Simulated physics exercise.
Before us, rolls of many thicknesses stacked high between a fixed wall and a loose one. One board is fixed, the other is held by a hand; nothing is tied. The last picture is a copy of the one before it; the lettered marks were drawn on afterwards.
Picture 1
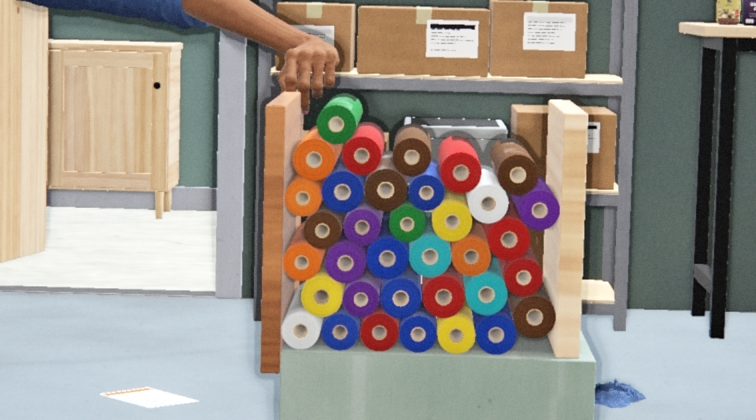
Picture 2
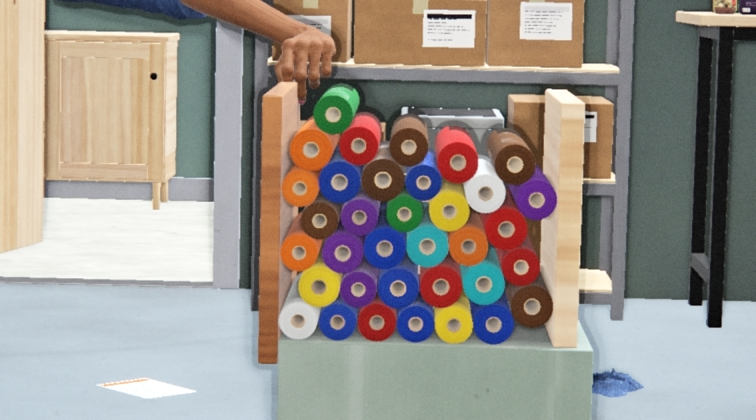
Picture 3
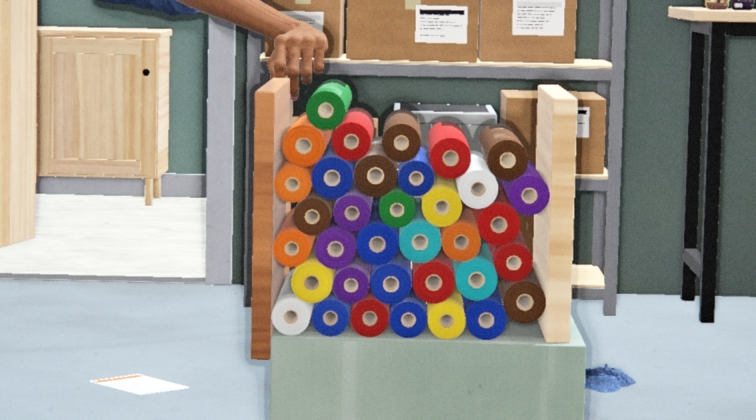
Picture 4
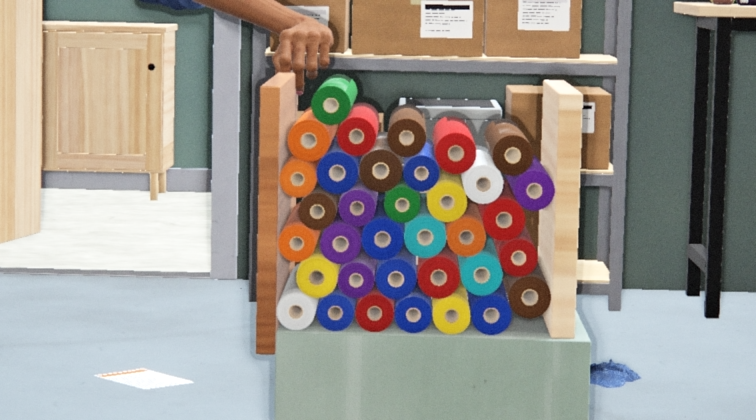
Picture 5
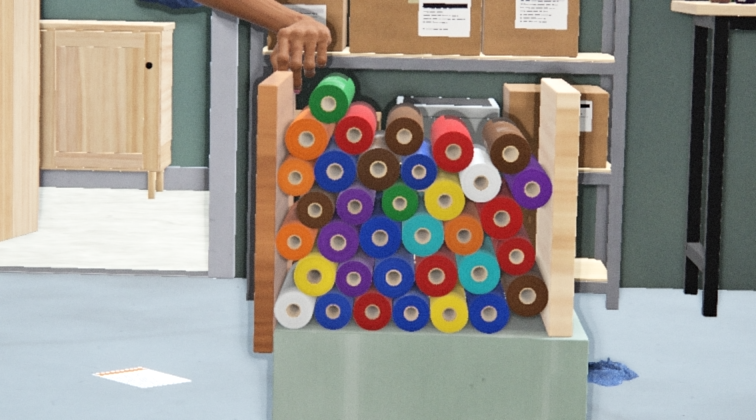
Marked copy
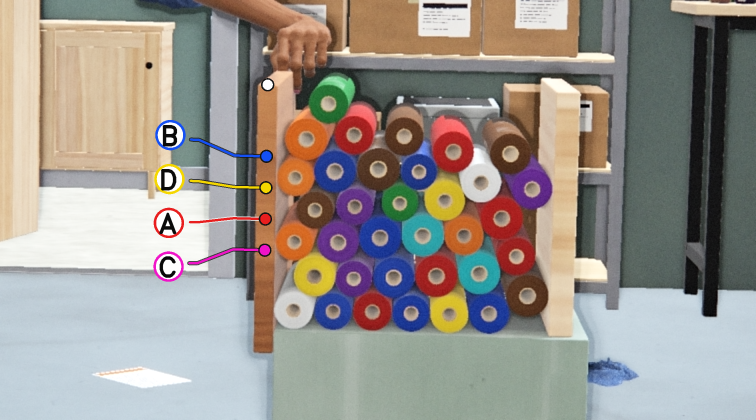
The camera, facing a room with cardboard boxes on grey shelving and a pale wooden cabinet at left, tilts down slightly and wavers sideways. Rolls in red, blue, purple, yellow, brown, orange, turquoise, white and green are stacked ends-forward on a pale green block between two wooden side boards, one green roll topping the left side. A hand reaching from upper left holds the left board, and the rolls stay still.
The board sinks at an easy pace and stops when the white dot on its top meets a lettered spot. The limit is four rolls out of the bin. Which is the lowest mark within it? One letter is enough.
Mark C is as low as it can go.
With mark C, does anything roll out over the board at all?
Yes, at C.
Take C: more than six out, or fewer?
Fewer than six.
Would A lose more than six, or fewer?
Fewer than six.
On the marked copy, A at (266, 219); B at (267, 157); C at (265, 250); D at (266, 188); the white dot at (268, 85).
With C. Early on, top of the board (277, 159).
Further on, top of the board (275, 241).
At the end, top of the board (275, 249), three out over the board.
As for the rest, A one out over the board; B none out over the board; D none out over the board.
